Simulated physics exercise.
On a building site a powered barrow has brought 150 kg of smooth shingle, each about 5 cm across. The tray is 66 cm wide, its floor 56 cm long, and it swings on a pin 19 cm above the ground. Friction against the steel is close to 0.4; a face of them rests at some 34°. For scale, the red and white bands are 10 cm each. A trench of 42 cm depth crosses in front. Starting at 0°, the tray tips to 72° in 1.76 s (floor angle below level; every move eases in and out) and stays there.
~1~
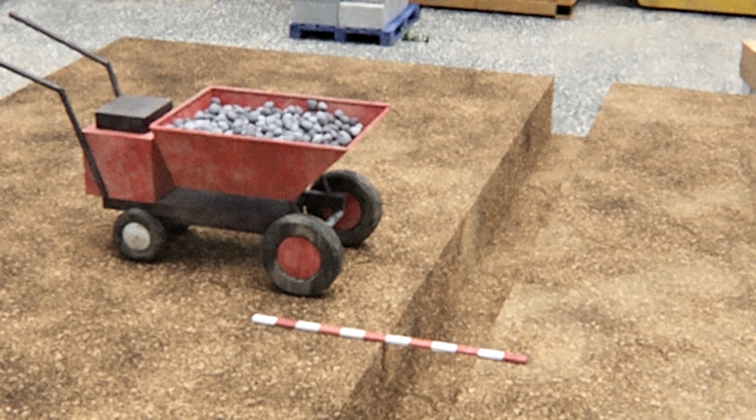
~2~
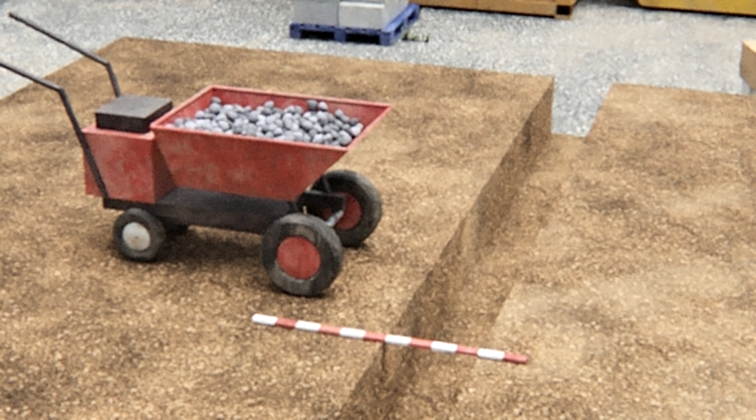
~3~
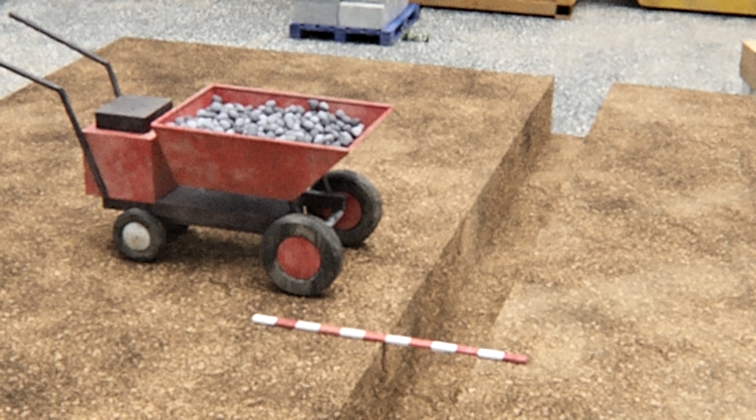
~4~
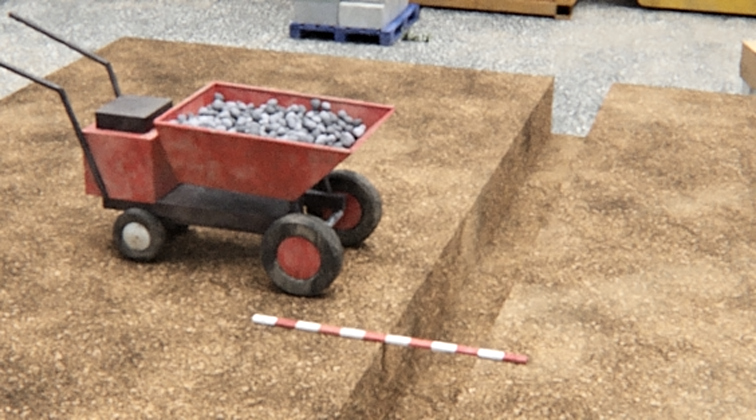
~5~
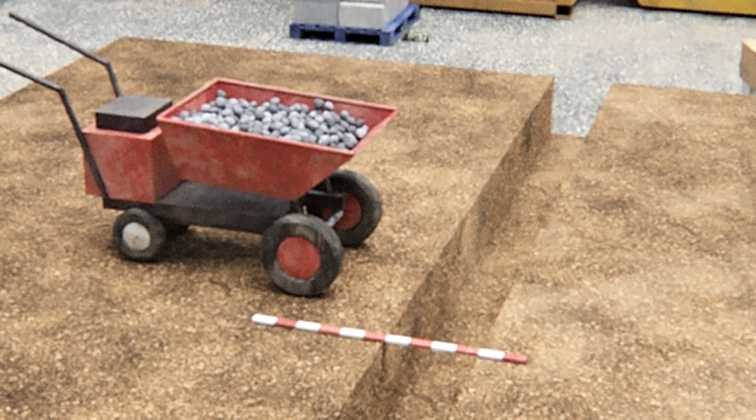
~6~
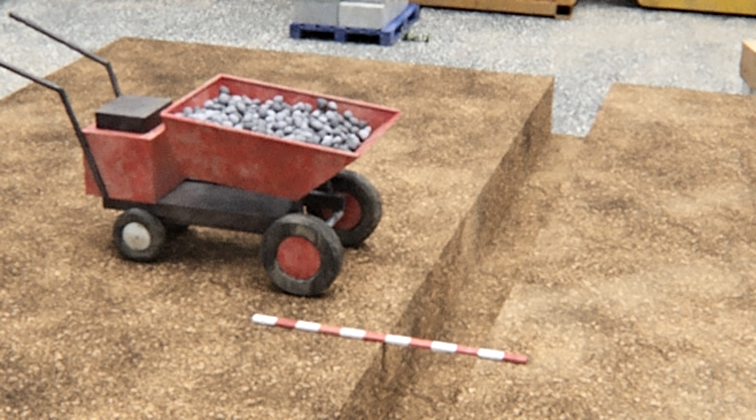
A red powered barrow with a tray of smooth grey stones stands at left on gravelly brown ground at a building site, seen from slightly above and to one side. Its handles rise at far left, a red-and-white banded pole lies in front across a trench, and grey blocks sit on a blue pallet behind. The tray slowly tilts slightly down toward the right, while the wheels and camera stay still.
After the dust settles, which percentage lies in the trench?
About 90 per cent.
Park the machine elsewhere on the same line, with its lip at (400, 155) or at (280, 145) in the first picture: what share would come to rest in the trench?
About 25 and 75 per cent.
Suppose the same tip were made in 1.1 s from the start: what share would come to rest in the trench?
Then about 85 per cent.
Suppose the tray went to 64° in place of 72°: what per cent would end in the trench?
Then about 85 per cent.
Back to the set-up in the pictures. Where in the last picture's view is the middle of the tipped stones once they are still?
Around (474, 352).
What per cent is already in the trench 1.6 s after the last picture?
Some 70 per cent.
Then, 1.0 s after the last picture the floor is at 61°, 95 % in the tray, 5 % in the trench; the foremost stones are at (473, 261).
Then, 1.6 s after the last picture the floor is at 72°, 21 % in the tray, 70 % in the trench, 9 % past the trench; the foremost stones are at (590, 303).
Then, 1.9 s after the last picture the floor is at 72°, 2 % in the tray, 88 % in the trench, 10 % past the trench; the foremost stones are at (640, 305).
Then, 3.9 s after the last picture the floor is at 72°, 0 % in the tray, 90 % in the trench, 10 % past the trench; the foremost stones are at (652, 306).
